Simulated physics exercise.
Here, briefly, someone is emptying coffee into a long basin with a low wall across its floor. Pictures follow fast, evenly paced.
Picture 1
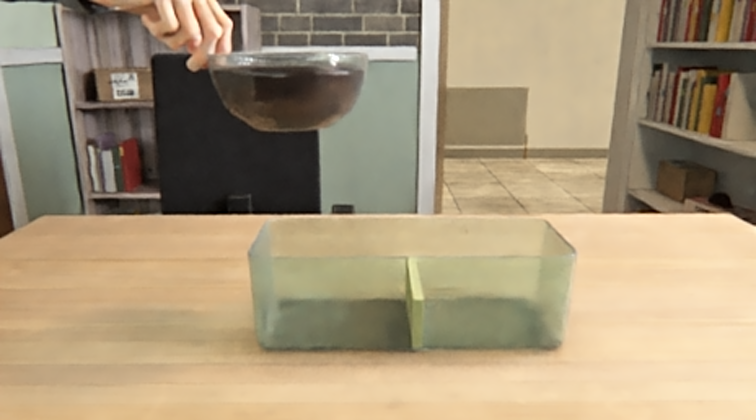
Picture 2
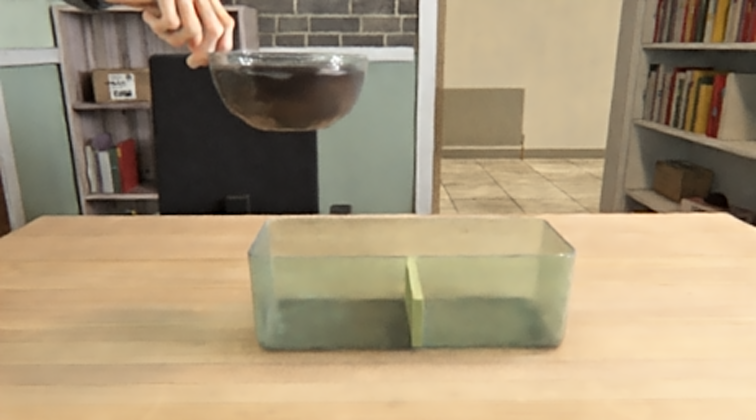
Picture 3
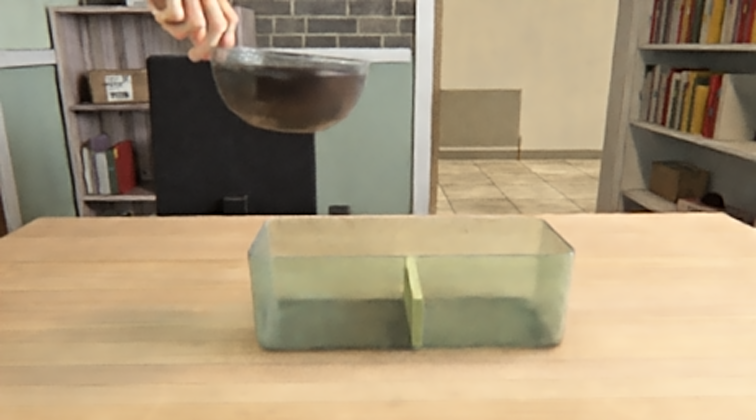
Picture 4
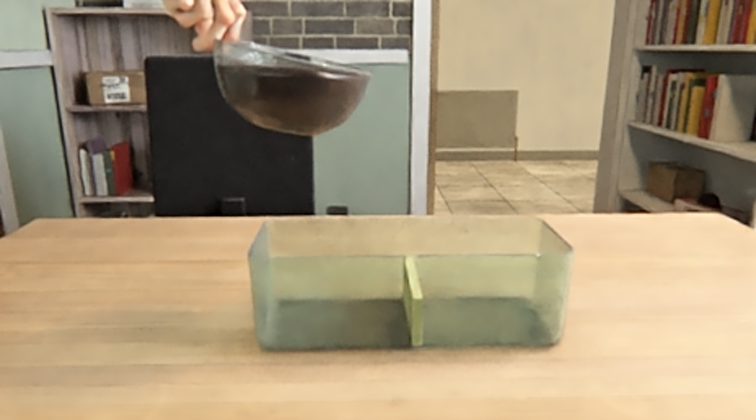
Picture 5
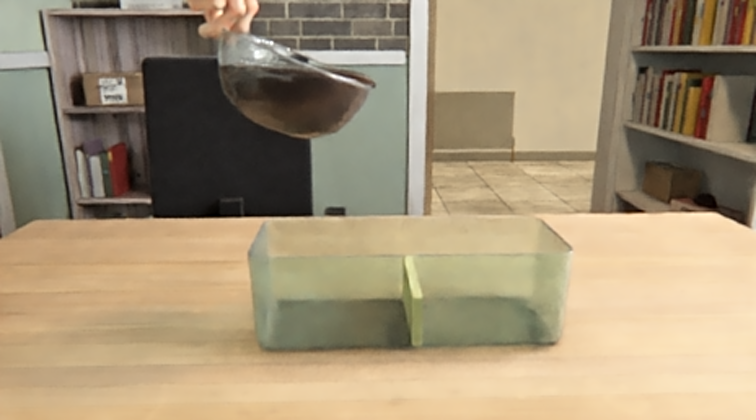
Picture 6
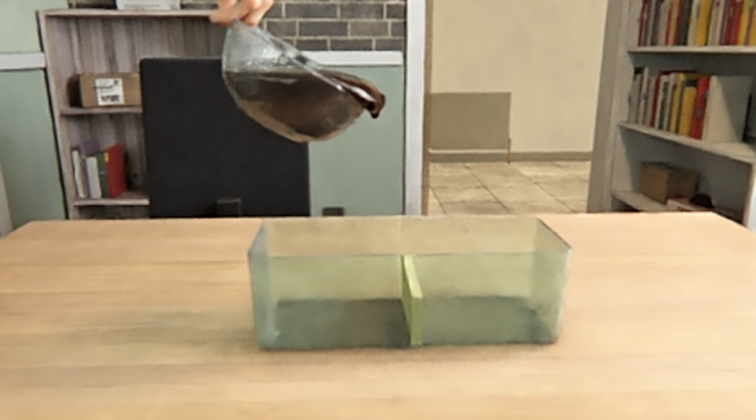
A glass bowl of dark coffee tilting rightward in a hand above a divided clear basin, liquid starting over its lip.
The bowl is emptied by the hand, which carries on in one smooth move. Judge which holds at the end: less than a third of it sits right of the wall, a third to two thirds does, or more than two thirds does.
A third to two thirds sits right of the wall.
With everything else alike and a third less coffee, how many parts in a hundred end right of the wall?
It should come out close to 40 per cent.
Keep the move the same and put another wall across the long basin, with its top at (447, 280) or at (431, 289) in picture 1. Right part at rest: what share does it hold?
It works out to around 15 per cent for the first and around 35 per cent for the second.
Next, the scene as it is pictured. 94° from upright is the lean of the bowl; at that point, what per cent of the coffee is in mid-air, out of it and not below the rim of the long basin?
I'd put it at roughly 45 percent of it.
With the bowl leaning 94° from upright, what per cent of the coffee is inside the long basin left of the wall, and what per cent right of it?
Left about 5, right about 40.
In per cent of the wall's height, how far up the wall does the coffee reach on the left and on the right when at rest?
About 30 left, about 40 right.
A moment on, the bowl is tipped on its side and 13 per cent is still to pour, 4 is left of the wall and 38 right of it.
Next, the bowl is tipped right over and 0 per cent is still to pour, 40 is left of the wall and 47 right of it.
Then the bowl is tipped right over and 0 per cent is still to pour, 41 is left of the wall and 51 right of it.
Later the bowl is tipped right over and 0 per cent is still to pour, 42 is left of the wall and 51 right of it.
At rest 42 per cent lies left of the wall, 51 right of it and 7 outside.
